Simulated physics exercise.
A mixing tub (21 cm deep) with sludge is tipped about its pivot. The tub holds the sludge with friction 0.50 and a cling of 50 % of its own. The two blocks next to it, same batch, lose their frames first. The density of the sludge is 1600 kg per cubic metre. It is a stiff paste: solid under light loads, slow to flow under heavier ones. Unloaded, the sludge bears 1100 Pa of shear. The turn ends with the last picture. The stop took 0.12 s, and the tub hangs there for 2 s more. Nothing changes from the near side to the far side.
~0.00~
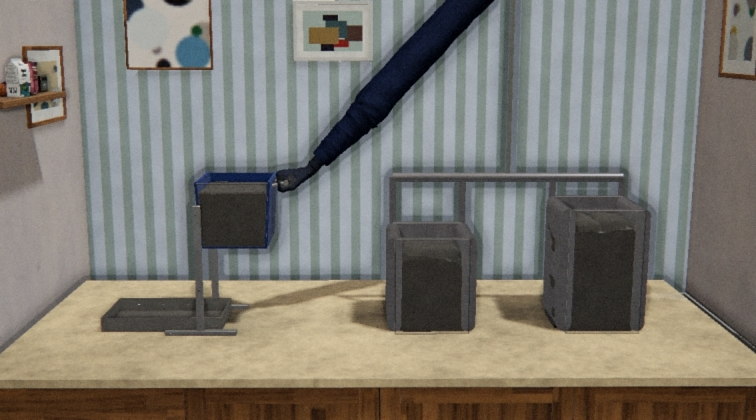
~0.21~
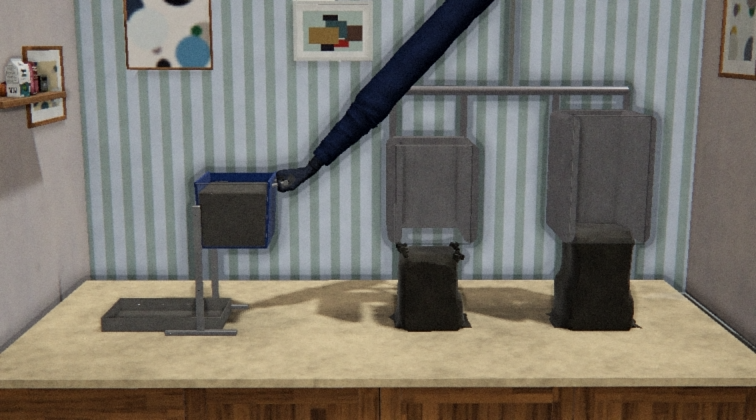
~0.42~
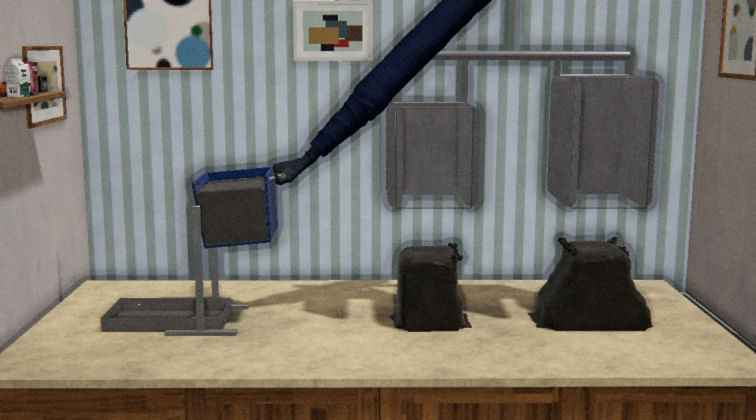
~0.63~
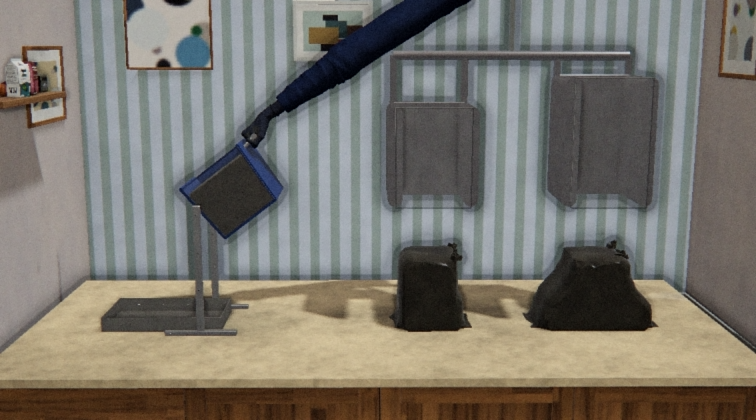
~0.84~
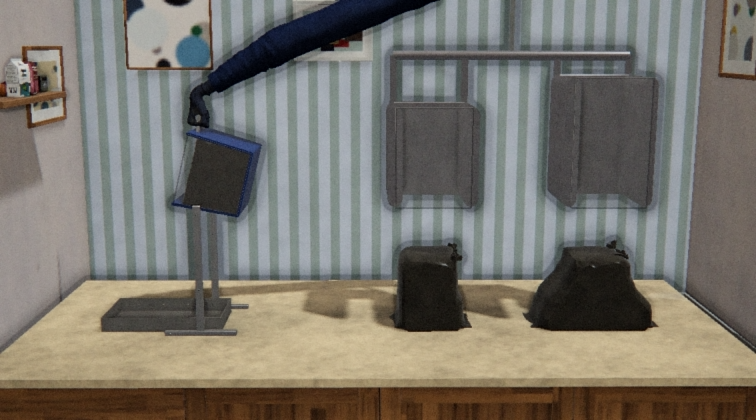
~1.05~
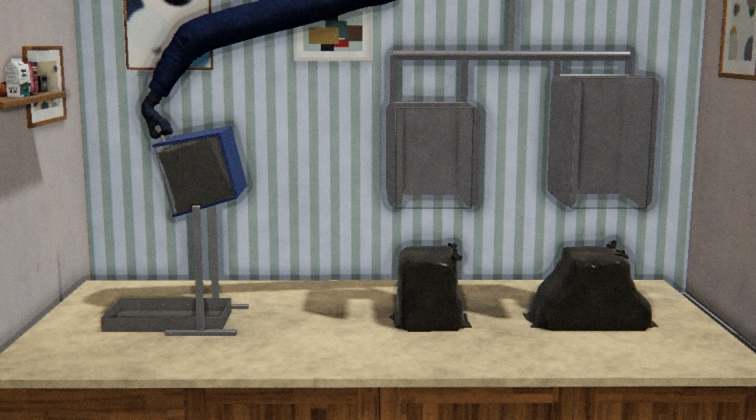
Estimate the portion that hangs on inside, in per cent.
It comes to some 0 %.
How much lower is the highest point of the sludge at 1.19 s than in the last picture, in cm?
Roughly 3 cm.
After 1.19 s, the tub is at 103 degrees and holds 81 %.
After 1.36 s, the tub is at 103 degrees and holds 35 %.
After 1.53 s, the tub is at 103 degrees and holds 0 %.
After 1.70 s, the tub is at 103 degrees and holds 0 %.
After 3.05 s, at the end, the tub is at 103 degrees and holds 0 %.
